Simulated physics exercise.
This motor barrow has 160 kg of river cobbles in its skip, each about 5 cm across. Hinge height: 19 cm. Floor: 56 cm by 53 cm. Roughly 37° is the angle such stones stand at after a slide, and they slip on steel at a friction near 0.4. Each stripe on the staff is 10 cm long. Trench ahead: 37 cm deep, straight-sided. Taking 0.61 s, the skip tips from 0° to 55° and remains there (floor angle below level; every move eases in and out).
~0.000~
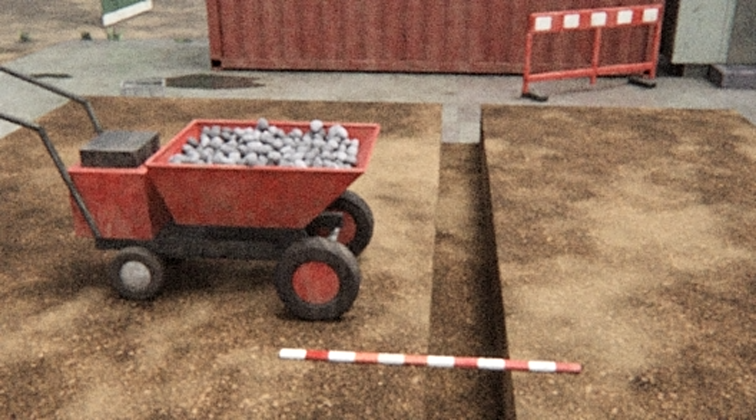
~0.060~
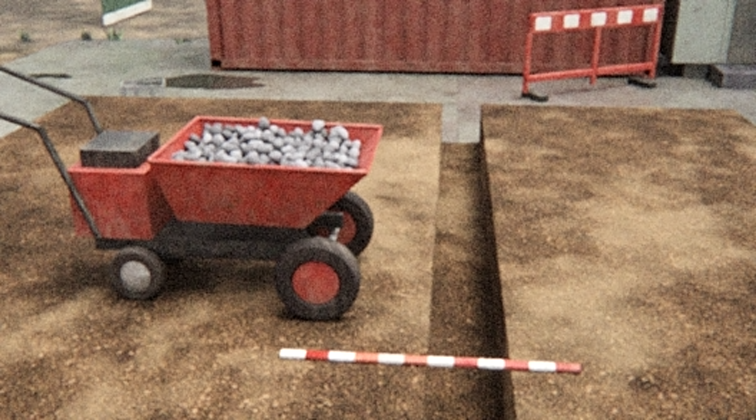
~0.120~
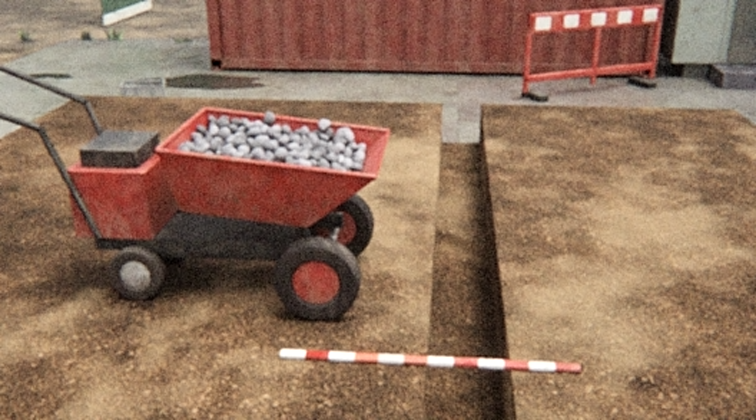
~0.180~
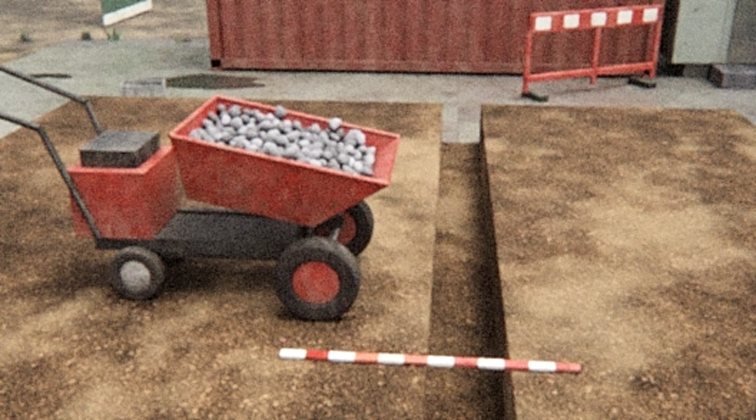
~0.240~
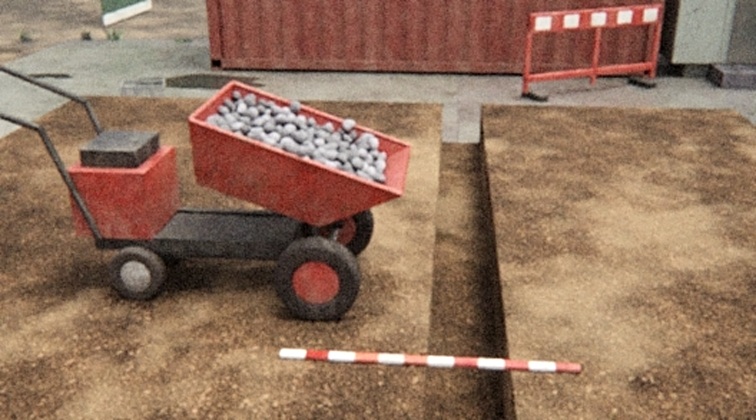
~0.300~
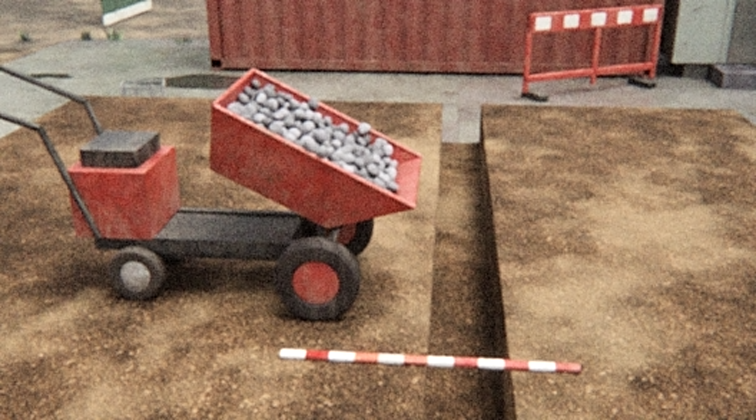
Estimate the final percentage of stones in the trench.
I would say 51 percent.
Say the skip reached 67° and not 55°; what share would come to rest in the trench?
In that case some 55 per cent.
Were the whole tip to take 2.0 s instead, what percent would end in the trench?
Then some 70 per cent would.
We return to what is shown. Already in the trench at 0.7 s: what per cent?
Some 10 per cent of the load by that point.
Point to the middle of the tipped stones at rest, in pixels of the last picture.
Middle at around (486, 339), I'd say.
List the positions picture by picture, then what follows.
The skip is at 0°, its lip at (364, 172); the top of the load is at (268, 134), in the first picture.
The skip is at 1°, its lip at (367, 173); the top of the load is at (265, 132); the stones move at 0.4 m/s on average, in the second picture.
The skip is at 6°, its lip at (376, 177); the top of the load is at (244, 125); the stones move at 0.7 m/s on average, in the third picture.
Lip at (388, 185), floor tilted 12°, highest stones at (232, 116); the stones move at 1.0 m/s on average, in the fourth picture.
Lip at (402, 195), floor tilted 19°, highest stones at (240, 105); the stones move at 1.2 m/s on average, in the fifth picture.
Lip at (415, 208), floor tilted 27°, highest stones at (259, 94); the stones move at 1.2 m/s on average, in the sixth picture.
After 0.5 s the floor is at 47°; 100 % in the skip; the foremost stones are at (421, 214).
After 0.7 s the floor is at 55°; 89 % in the skip, 10 % in the trench; the foremost stones are at (490, 276).
After 1.1 s the floor is at 55°; 47 % in the skip, 25 % in the trench, 29 % past the trench; the foremost stones are at (610, 285).
After 3.0 s the floor is at 55°; 18 % in the skip, 51 % in the trench, 31 % past the trench; the foremost stones are past the picture's edge.
